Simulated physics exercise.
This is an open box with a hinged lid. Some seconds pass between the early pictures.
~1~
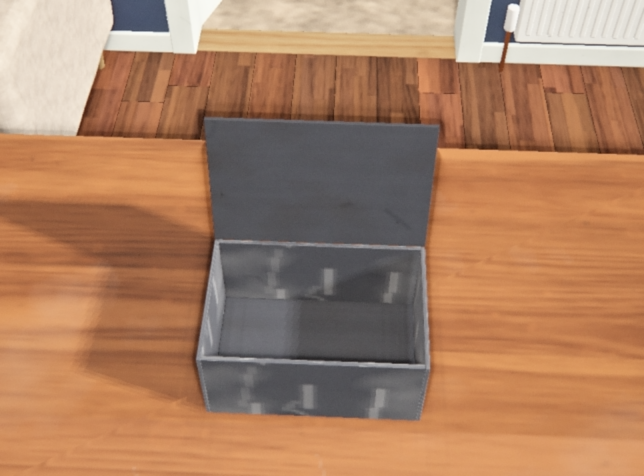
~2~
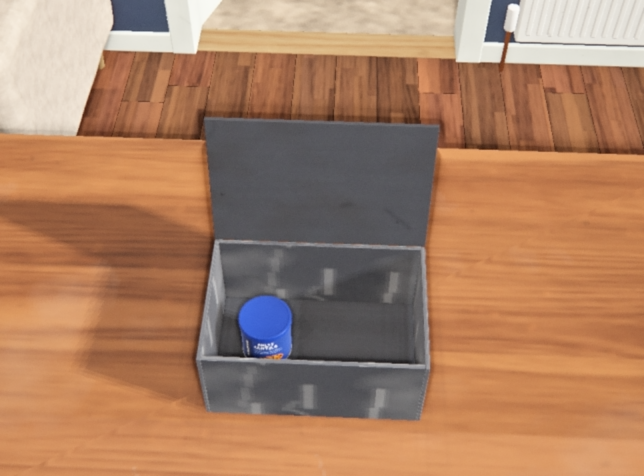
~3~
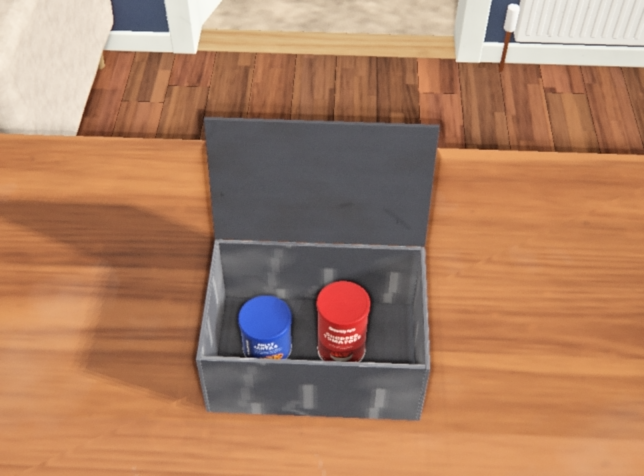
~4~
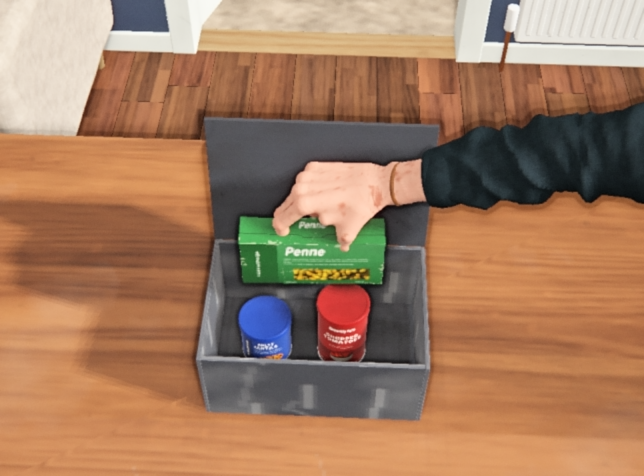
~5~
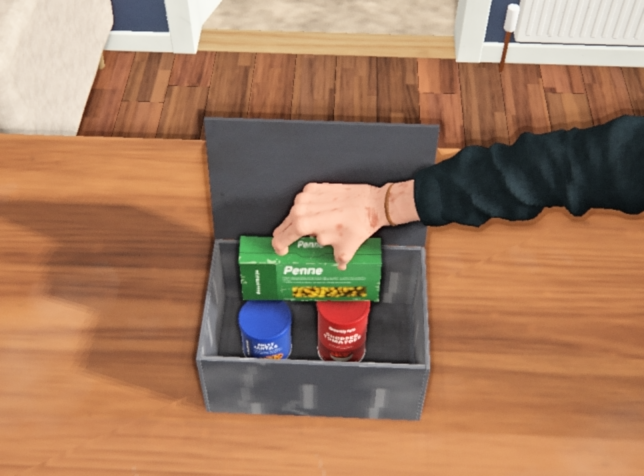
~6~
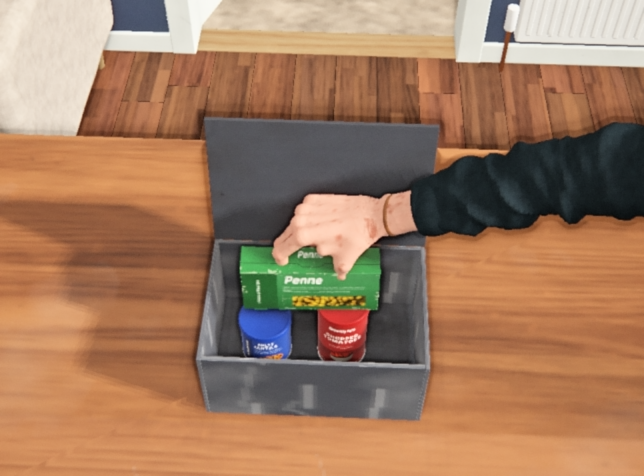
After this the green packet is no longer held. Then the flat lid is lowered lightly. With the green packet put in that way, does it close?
In the end the lid will not close.
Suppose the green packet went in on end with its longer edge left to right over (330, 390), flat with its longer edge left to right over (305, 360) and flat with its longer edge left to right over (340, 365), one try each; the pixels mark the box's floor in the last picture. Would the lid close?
First, it stays ajar; second, it shuts flat; third, it stays ajar.
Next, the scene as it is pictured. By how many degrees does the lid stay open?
Some 50° above the rim.
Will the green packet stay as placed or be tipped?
It ends up tilted.
Then, 0.60 s later than the last frame, green packet tilted by 32° near (300, 270).
Then, 1.30 s later than the last frame, lid 83° above the rim; green packet tilted by 35° near (300, 266).
Then, 1.50 s later than the last frame, lid 72° above the rim; green packet tilted by 26° near (297, 270).
Then, 1.80 s later than the last frame, lid 54° above the rim; green packet tilted by 21° near (294, 276).
When it is over, lid 50° above the rim; left askew, green packet; the other 2 as before. End places, in pixels of the last picture, green packet near (294, 276).
